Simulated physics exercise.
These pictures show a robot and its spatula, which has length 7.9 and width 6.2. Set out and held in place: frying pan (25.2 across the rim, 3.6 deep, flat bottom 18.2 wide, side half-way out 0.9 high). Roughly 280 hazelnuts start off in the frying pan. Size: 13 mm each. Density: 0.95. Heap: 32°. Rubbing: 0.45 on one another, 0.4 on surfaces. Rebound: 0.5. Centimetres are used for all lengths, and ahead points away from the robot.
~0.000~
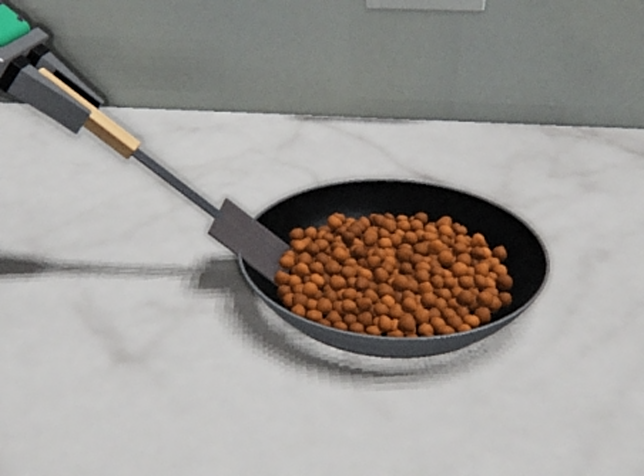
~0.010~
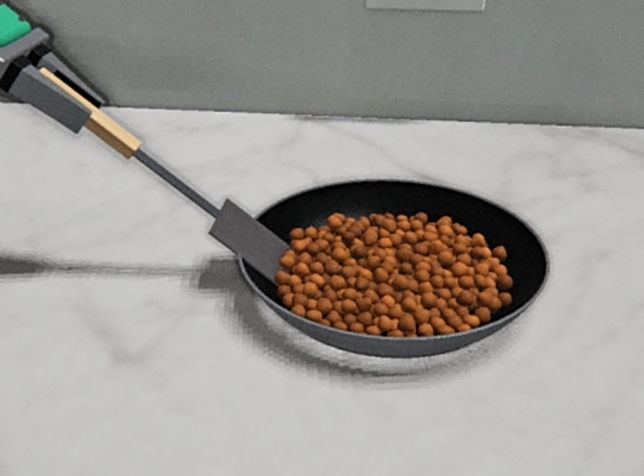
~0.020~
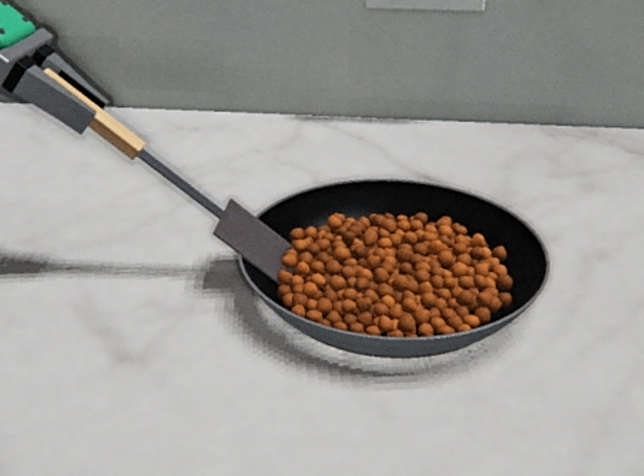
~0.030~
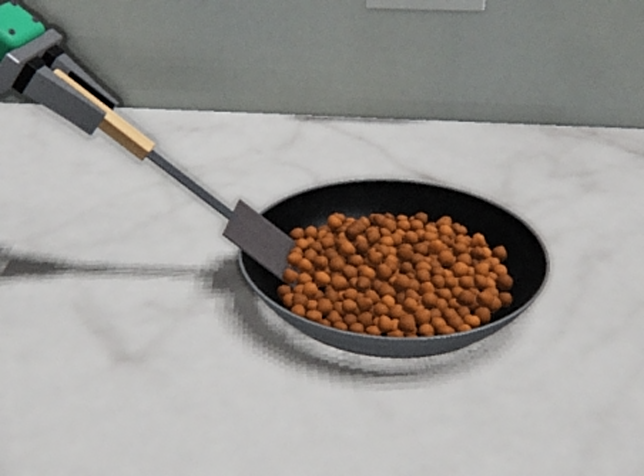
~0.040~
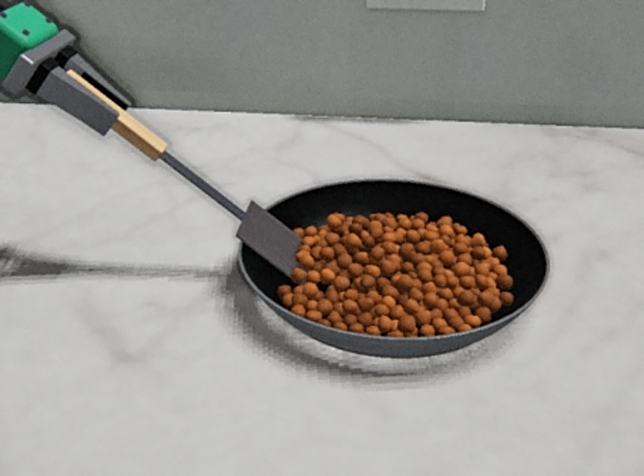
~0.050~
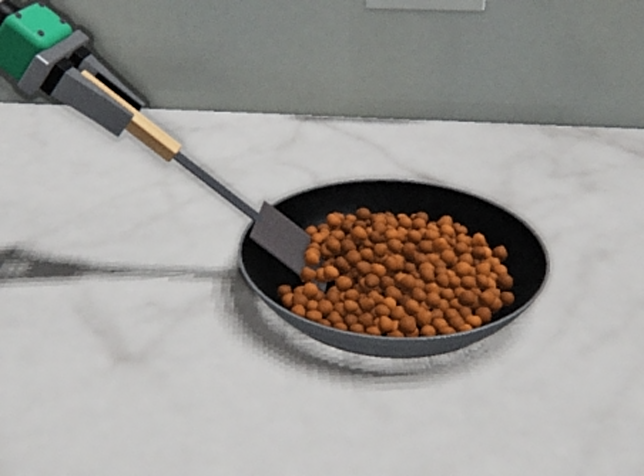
A robot arm with a green section reaches in from the upper left, holding a dark, flat-bladed spatula by its tan handle over a pale marbled countertop with a plain grey wall behind, seen from slightly above. A black frying pan holds a heap of round brown hazelnuts right of centre. The blade rests almost still at the pan's left side, then slides slowly rightward, nudging the nearest nuts, while the pan and view stay still.
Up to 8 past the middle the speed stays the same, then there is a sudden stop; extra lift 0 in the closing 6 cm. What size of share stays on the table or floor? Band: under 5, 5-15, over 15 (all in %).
5-15 %.
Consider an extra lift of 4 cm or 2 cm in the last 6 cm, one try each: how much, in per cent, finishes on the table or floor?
Result, in order: Approx. 20 % and 20 %.
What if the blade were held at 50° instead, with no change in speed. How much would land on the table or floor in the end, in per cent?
Some 10 in a hundred.
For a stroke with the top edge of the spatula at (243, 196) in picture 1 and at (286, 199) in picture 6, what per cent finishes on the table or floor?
About 20 per cent.
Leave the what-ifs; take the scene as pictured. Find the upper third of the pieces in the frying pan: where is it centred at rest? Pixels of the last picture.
Centre: Roughly (487, 256).
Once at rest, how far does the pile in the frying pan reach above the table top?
Some 4.5 cm above the table.
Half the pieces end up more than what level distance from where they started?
I'd put it at close to 3 centimetres.
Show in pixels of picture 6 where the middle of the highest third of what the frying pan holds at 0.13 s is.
Centre: Approx. (421, 248) in the last view.
By 0.09 s, sloping 40°, highest piece 6 above the table; 278 in the frying pan.
By 0.13 s, sloping 40°, highest piece 7 above the table; 278 in the frying pan.
By 0.35 s, sloping 40°, highest piece 5 above the table; 258 in the frying pan, 18 on the table or floor, 2 on the blade or in flight.
By 1.40 s, sloping 40°, highest piece 4 above the table; 258 in the frying pan, 20 on the table or floor.
Final count, 258 in the frying pan, 20 on the table or floor. That is 7 % on the table or floor.
